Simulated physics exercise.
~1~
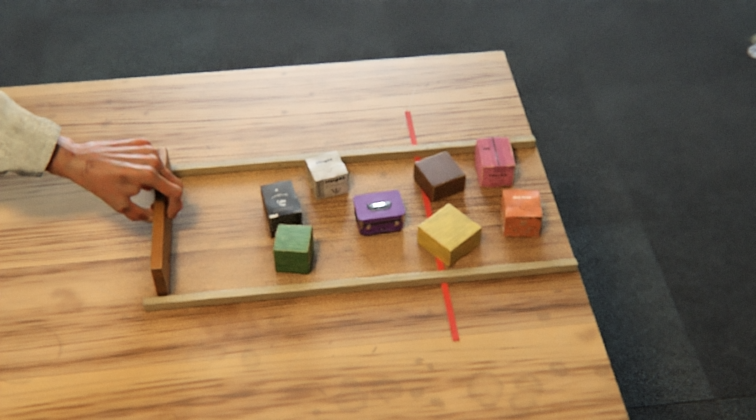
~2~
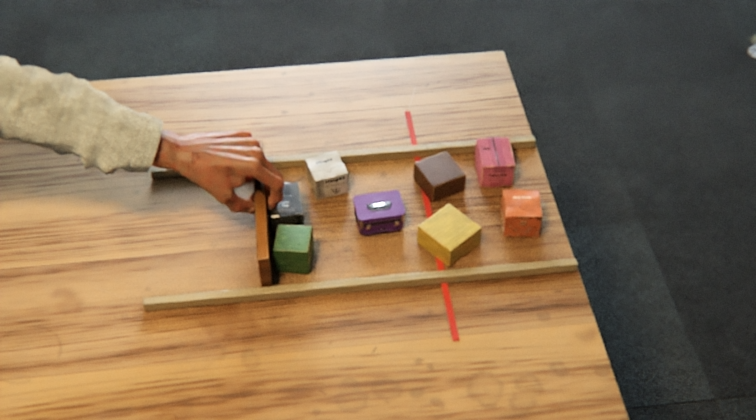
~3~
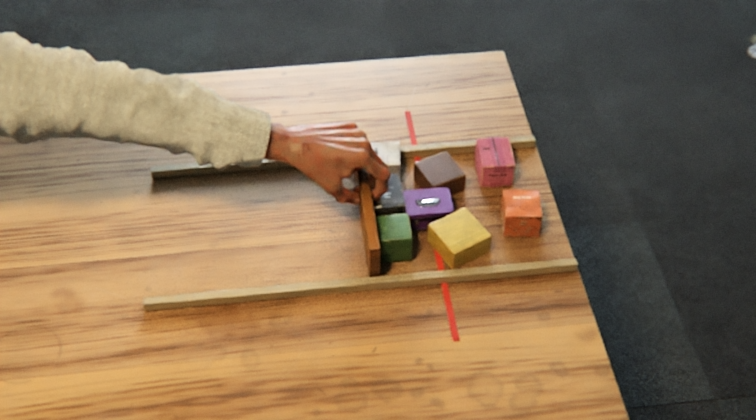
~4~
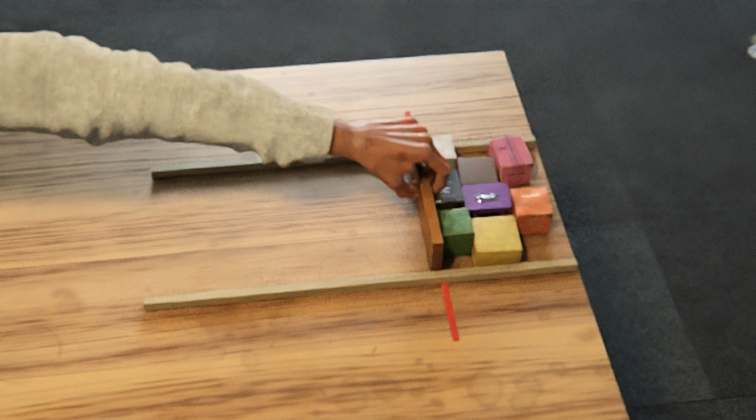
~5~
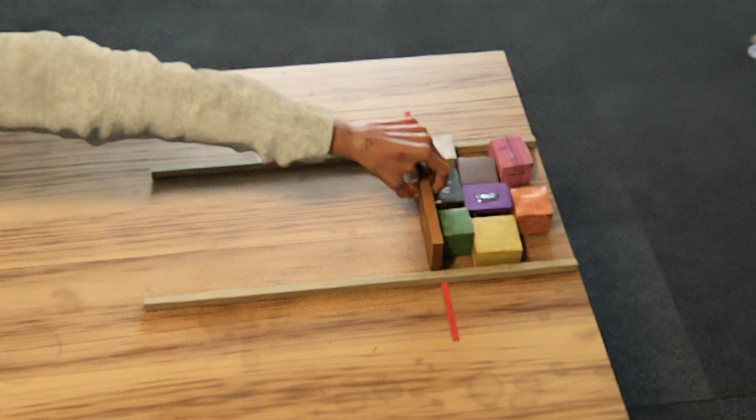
The footage shows a hand pushing an upright wooden board rightward between two rails on a wooden table, gathering black, green, white and purple items, then yellow, brown, pink and orange ones, until it stops near the red tape with everything still on the table.
